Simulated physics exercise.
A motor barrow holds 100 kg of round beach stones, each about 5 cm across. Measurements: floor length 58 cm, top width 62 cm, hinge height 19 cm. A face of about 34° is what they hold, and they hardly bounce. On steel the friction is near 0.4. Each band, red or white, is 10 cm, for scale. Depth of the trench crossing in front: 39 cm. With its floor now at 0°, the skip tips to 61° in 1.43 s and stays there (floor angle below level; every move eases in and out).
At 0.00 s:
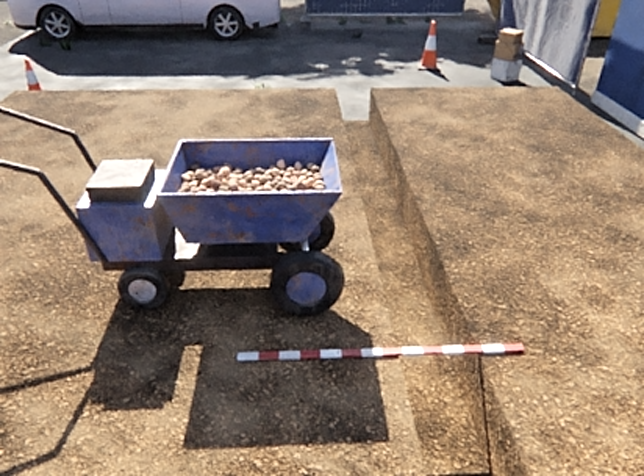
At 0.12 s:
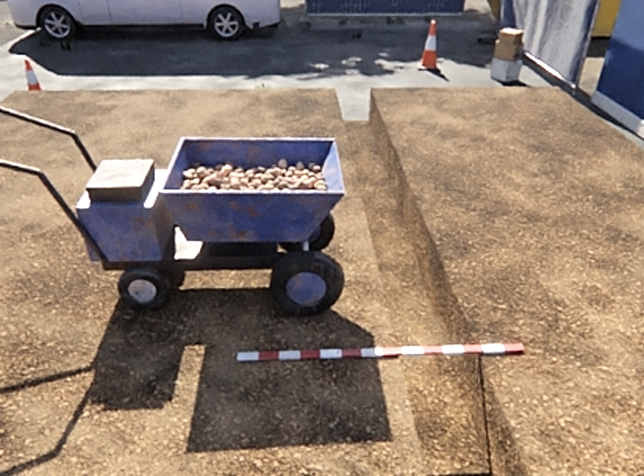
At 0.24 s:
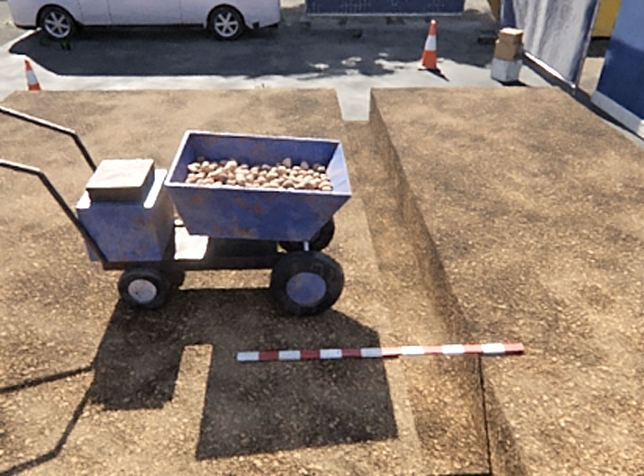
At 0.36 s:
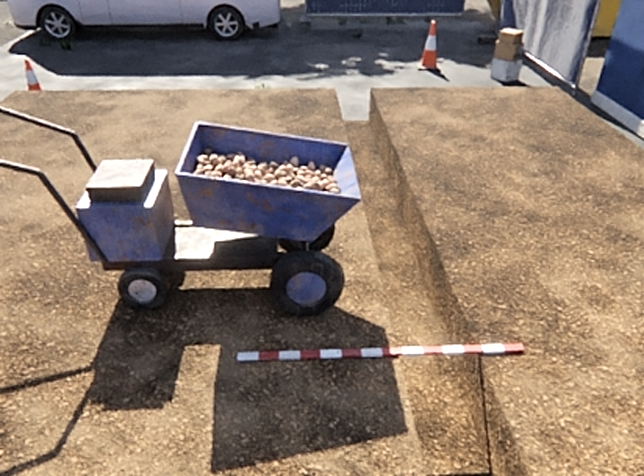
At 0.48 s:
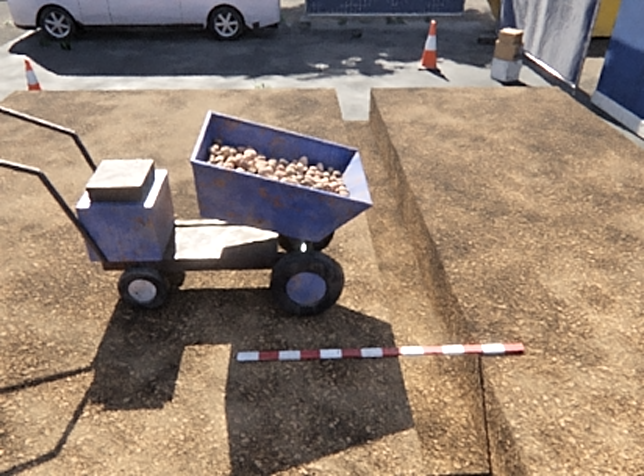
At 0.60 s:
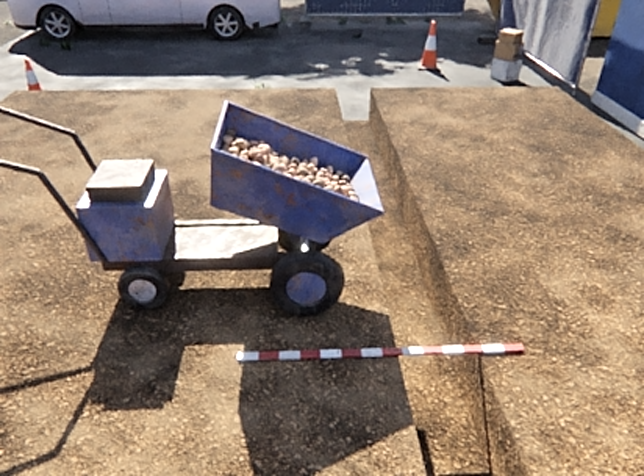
On sunlit brown ground beside a trench, a blue motor barrow stands with its skip level and loaded with round stones. The skip begins tilting slowly toward the right, its back edge rising off the flat bed, and ends steeply slanted with the stones still inside, while the wheels stay put.
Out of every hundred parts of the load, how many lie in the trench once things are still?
Around 57 out of 100.
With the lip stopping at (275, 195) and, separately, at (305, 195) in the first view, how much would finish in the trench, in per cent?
From the first place around 40 per cent, from the other around 60.
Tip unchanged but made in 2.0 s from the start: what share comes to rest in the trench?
About 60 percent, I'd say.
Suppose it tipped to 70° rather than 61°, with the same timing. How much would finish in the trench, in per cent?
In that case around 85 percent.
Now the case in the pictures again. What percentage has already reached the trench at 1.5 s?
About 15 per cent by then.
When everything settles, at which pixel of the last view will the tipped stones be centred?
Resting centre: About (417, 321).
After 1.1 s the floor is at 51°; 100 % in the skip; the foremost stones are at (393, 229).
After 1.5 s the floor is at 61°; 87 % in the skip, 13 % in the trench, 1 % past the trench; the foremost stones are at (452, 280).
After 1.9 s the floor is at 61°; 63 % in the skip, 31 % in the trench, 6 % past the trench; the foremost stones are at (499, 271).
After 3.8 s the floor is at 61°; 37 % in the skip, 57 % in the trench, 7 % past the trench; the foremost stones are at (525, 276).
